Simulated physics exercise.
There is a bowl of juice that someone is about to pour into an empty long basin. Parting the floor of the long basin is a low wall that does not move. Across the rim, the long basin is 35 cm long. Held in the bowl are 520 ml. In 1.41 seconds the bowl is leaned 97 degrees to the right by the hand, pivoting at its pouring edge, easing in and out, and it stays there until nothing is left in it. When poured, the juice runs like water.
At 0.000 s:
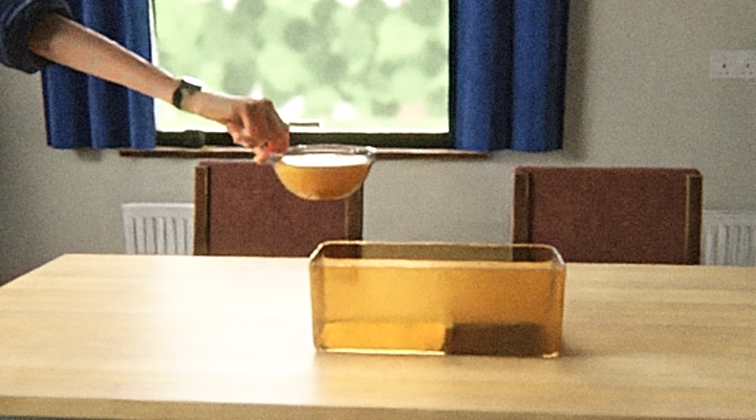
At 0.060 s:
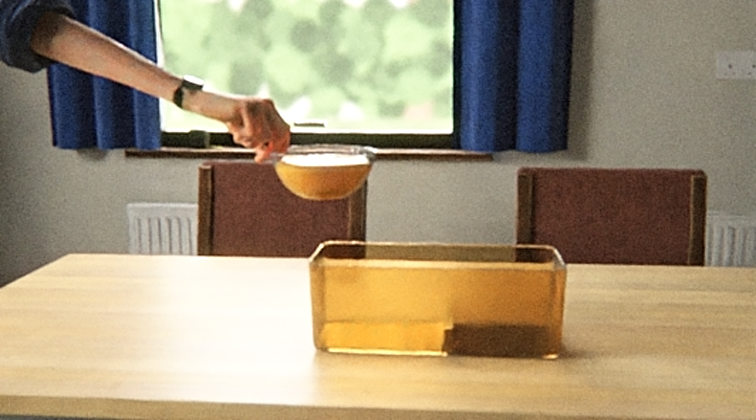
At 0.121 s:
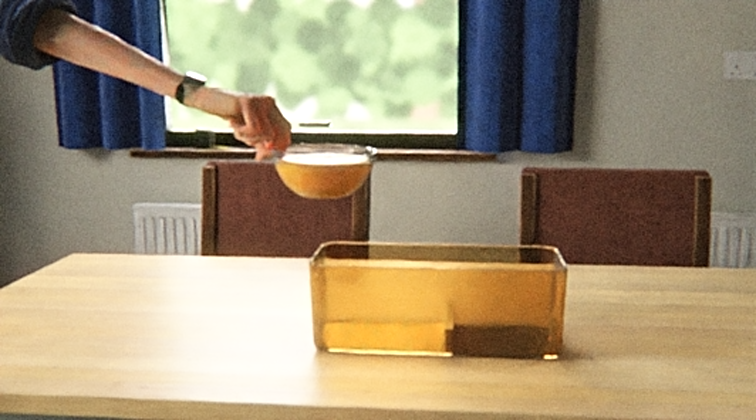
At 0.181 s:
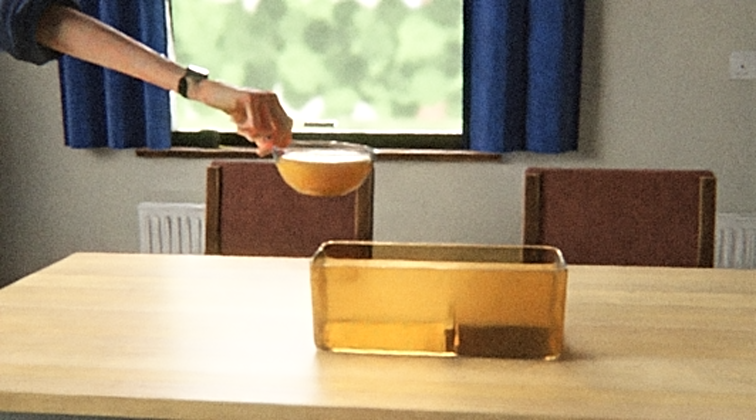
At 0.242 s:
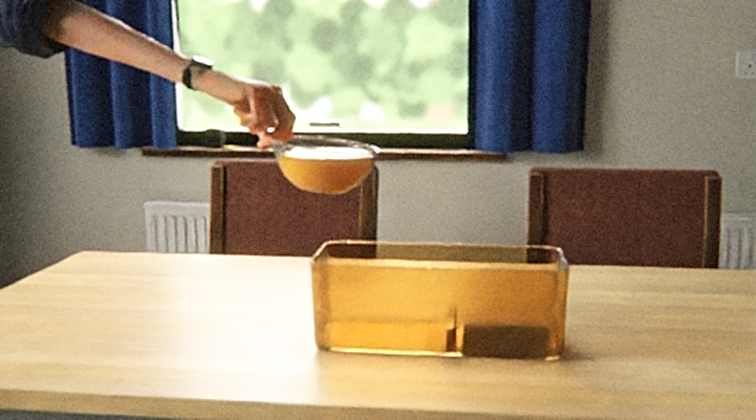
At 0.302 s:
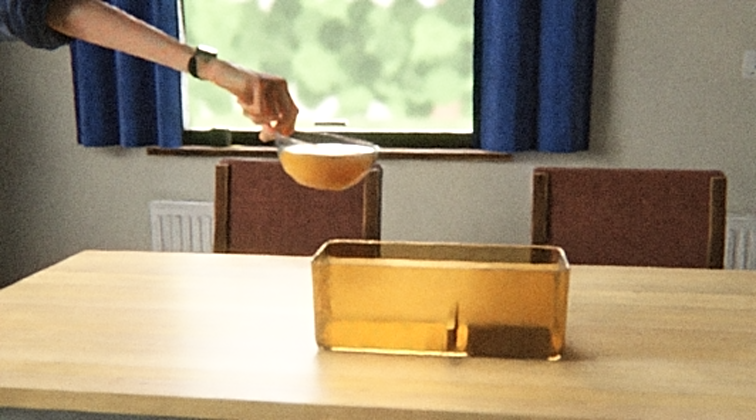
A hand holding a glass bowl of orange juice slowly tilts it slightly to the right above a long basin on a table.
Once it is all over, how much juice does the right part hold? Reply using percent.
The right part holds about 55 per cent.
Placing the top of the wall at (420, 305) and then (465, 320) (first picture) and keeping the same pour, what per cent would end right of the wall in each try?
Around 90 and 15 percent, in that order.
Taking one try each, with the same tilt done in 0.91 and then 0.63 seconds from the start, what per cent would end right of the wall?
The first try gives around 70 percent, the second around 70 percent.
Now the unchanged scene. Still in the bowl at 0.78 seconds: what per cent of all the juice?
Roughly 48 %.
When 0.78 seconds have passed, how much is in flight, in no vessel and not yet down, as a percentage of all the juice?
It comes to about 38 percent.
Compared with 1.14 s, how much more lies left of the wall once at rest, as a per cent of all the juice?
Near 10 percent, give or take.
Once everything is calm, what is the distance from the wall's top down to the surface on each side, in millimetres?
On the left it's about 26 mm; on the right, about 22 mm.
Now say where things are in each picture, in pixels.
The first picture shows tilt 0°; pouring edge (375, 153); surface from (277, 160) to (372, 161); the long basin's rim runs from (316, 254) to (560, 258); the wall's top is at (449, 314).
The second picture shows tilt 0°; pouring edge (375, 153); surface from (277, 161) to (372, 161).
The third picture shows tilt 2°; pouring edge (376, 153); surface from (279, 159) to (372, 160).
The fourth picture shows tilt 4°; pouring edge (376, 153); surface from (279, 157) to (373, 158).
The fifth picture shows tilt 7°; pouring edge (378, 153); surface from (281, 153) to (375, 155).
The sixth picture shows tilt 11°; pouring edge (378, 152); surface from (283, 149) to (377, 152).
After 0.78 s the tilt is 57° and 49 per cent is still to pour, 13 is left of the wall and 0 right of it.
After 1.14 s the tilt is 88° and 3 per cent is still to pour, 34 is left of the wall and 50 right of it.
After 1.51 s the tilt is 97° and 0 per cent is still to pour, 44 is left of the wall and 55 right of it.
After 1.91 s the tilt is 97° and 0 per cent is still to pour, 43 is left of the wall and 55 right of it.
In the end 43 per cent lies left of the wall, 55 right of it and 2 outside.
